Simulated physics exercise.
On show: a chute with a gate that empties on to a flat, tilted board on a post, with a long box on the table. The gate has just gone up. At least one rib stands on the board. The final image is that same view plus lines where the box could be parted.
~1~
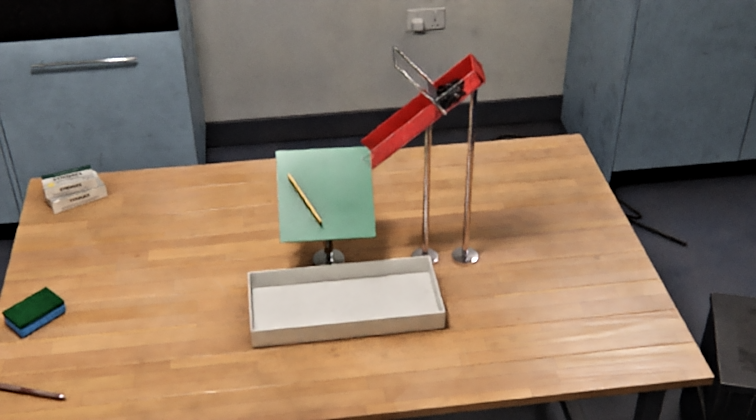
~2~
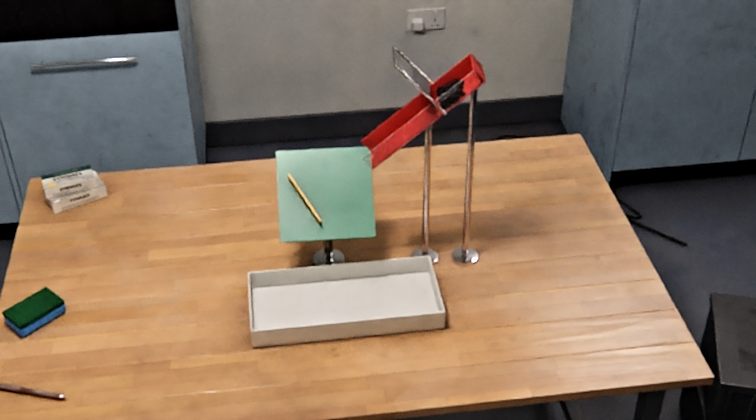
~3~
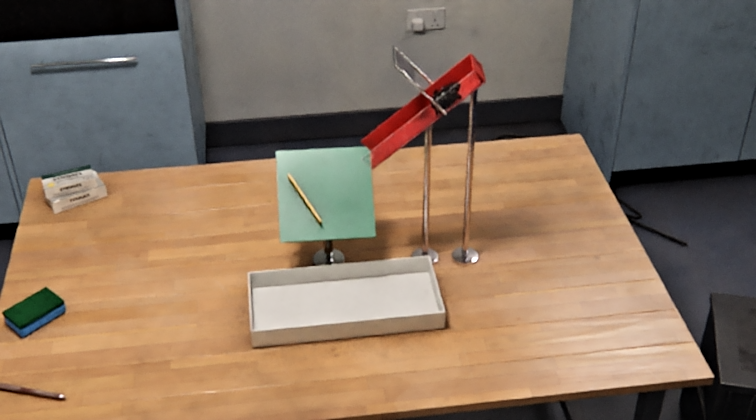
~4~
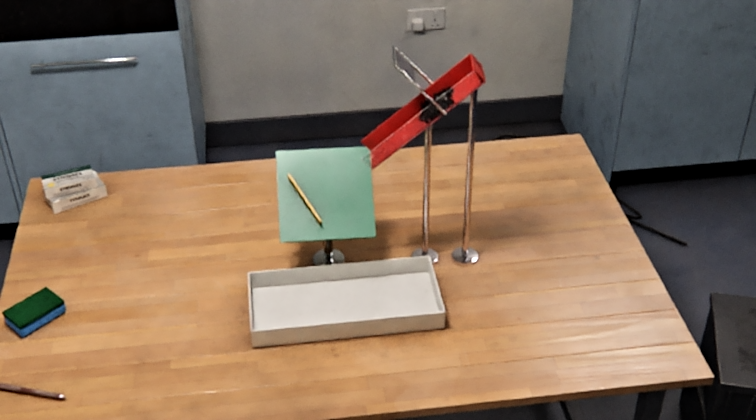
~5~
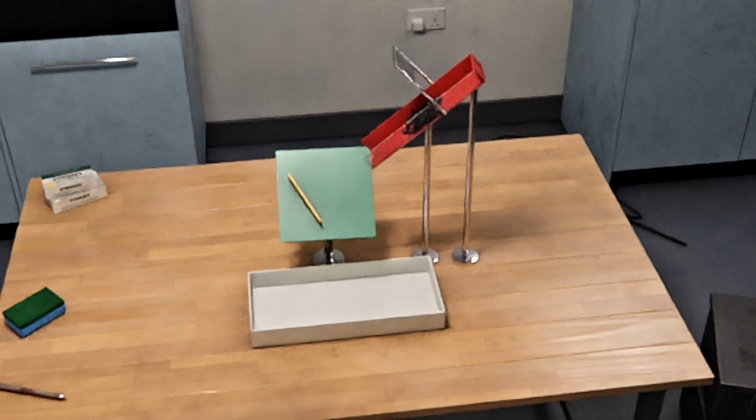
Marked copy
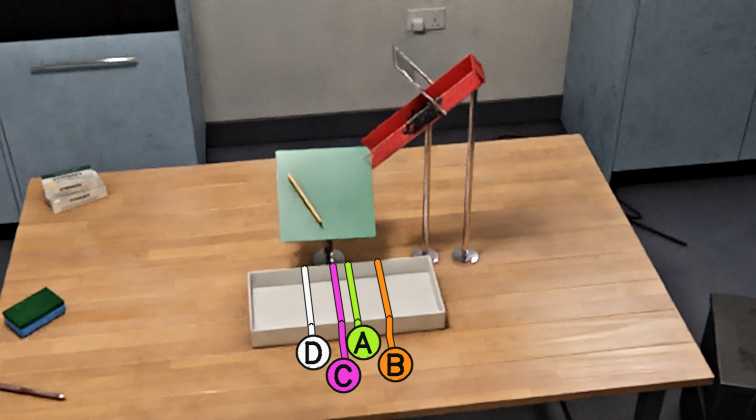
In the video, a dark load slides slowly down and to the left inside a sloping red chute, while the tilted green board with a yellow rib across it and the pale, empty box on the wooden table stay still.
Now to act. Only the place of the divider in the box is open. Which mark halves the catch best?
Use line C.
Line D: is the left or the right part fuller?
More lands on the right.
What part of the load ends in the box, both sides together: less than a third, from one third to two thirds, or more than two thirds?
More than two thirds.
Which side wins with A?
The left side.
On the marked copy, line A crosses the front rim at (357, 320); line B crosses the front rim at (389, 317); line C crosses the front rim at (341, 322); line D crosses the front rim at (311, 325).
Choosing A, of what is caught, all but a few on the left of the divider, a small share on the right.
Choosing B, of what is caught, the whole lot on the left of the divider, none at all on the right.
Choosing C, of what is caught, close to half on the left of the divider, close to half on the right.
Choosing D, of what is caught, only a few on the left of the divider, all but a few on the right.
